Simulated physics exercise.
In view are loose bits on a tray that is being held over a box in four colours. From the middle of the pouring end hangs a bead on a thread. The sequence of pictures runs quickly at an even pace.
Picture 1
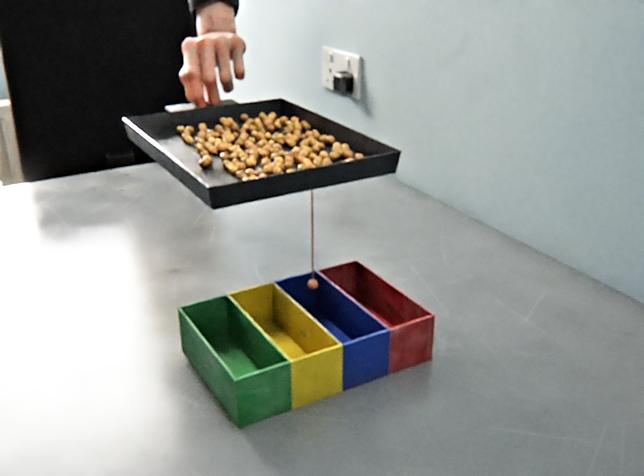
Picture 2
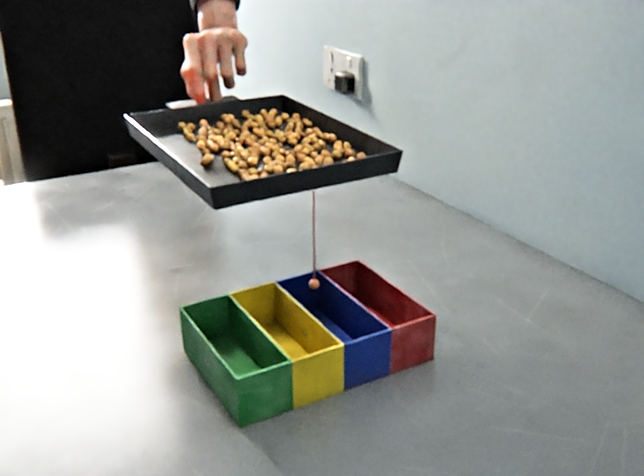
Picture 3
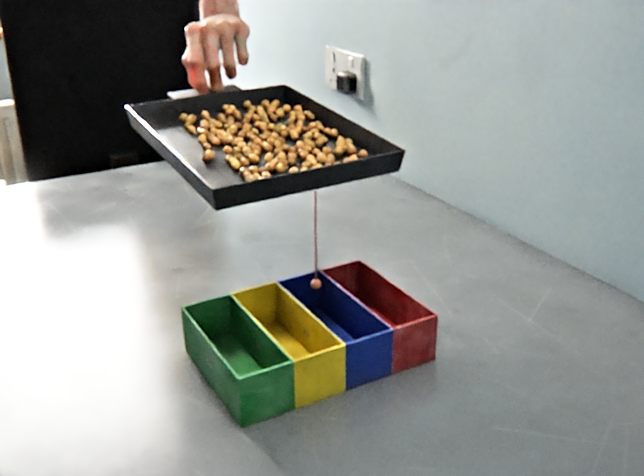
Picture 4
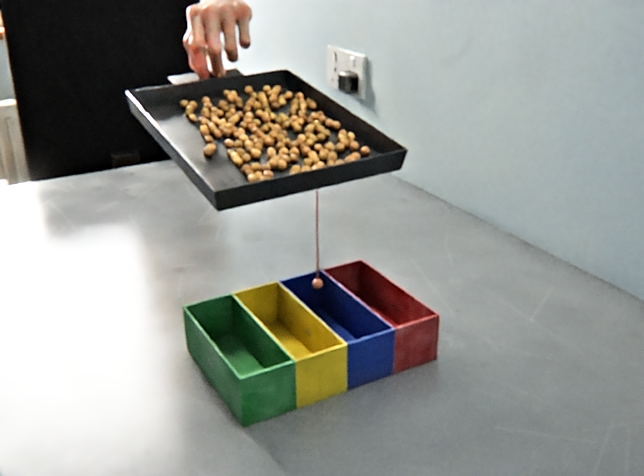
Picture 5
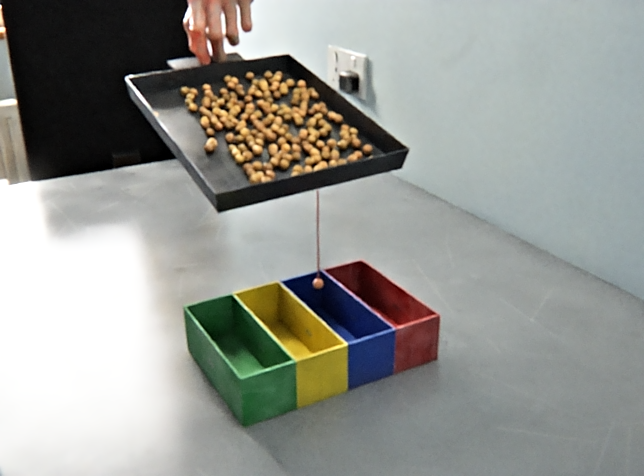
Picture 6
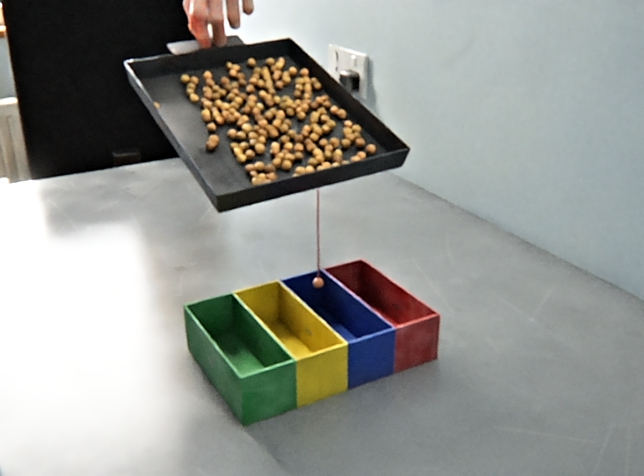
In this clip, a hand holds a black tray of small round wooden beads above a box with green, yellow, blue and red cells, then raises the tray's far side into a clear slant while a bead hangs below on a thread.
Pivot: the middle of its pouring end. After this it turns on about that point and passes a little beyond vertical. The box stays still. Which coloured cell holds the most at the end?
The green cell holds the most.
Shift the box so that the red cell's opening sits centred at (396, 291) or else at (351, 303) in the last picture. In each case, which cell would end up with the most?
That green cell, then the cell in yellow.
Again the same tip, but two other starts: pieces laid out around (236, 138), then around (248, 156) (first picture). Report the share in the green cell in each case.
In order, roughly 40 % and 40 %.
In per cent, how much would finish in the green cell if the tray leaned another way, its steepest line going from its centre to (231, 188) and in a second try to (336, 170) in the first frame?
I'd expect around 80 in a hundred first and around 0 in a hundred second.
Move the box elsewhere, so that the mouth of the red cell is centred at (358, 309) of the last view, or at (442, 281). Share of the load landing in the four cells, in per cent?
You'd get 90 per cent first and 40 per cent second.
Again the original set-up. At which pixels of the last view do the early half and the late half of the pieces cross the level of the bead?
Near (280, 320) and later near (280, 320).
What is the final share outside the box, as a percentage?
Roughly 10 percent of the load.
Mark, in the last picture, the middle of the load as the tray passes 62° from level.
The middle of the pieces sits at roughly (295, 167).
Soon, tray tipped steeply; nearly all on the tray; a stray few in the green cell; a stray few in the yellow cell; a stray few in the blue cell; a small part falling or outside the box.
A while on, tray tipped past a quarter turn; a small part on the tray; about a quarter in the green cell; about a quarter in the yellow cell; a small part in the blue cell; a small part in the red cell; about a quarter falling or outside the box.
Towards the end, tray tipped past a quarter turn; about a third in the green cell; about a quarter in the yellow cell; about a quarter in the blue cell; a small part in the red cell; a small part falling or outside the box.
Finally, tray tipped past a quarter turn; about a third in the green cell; about a quarter in the yellow cell; about a quarter in the blue cell; a small part in the red cell; a small part outside the box.
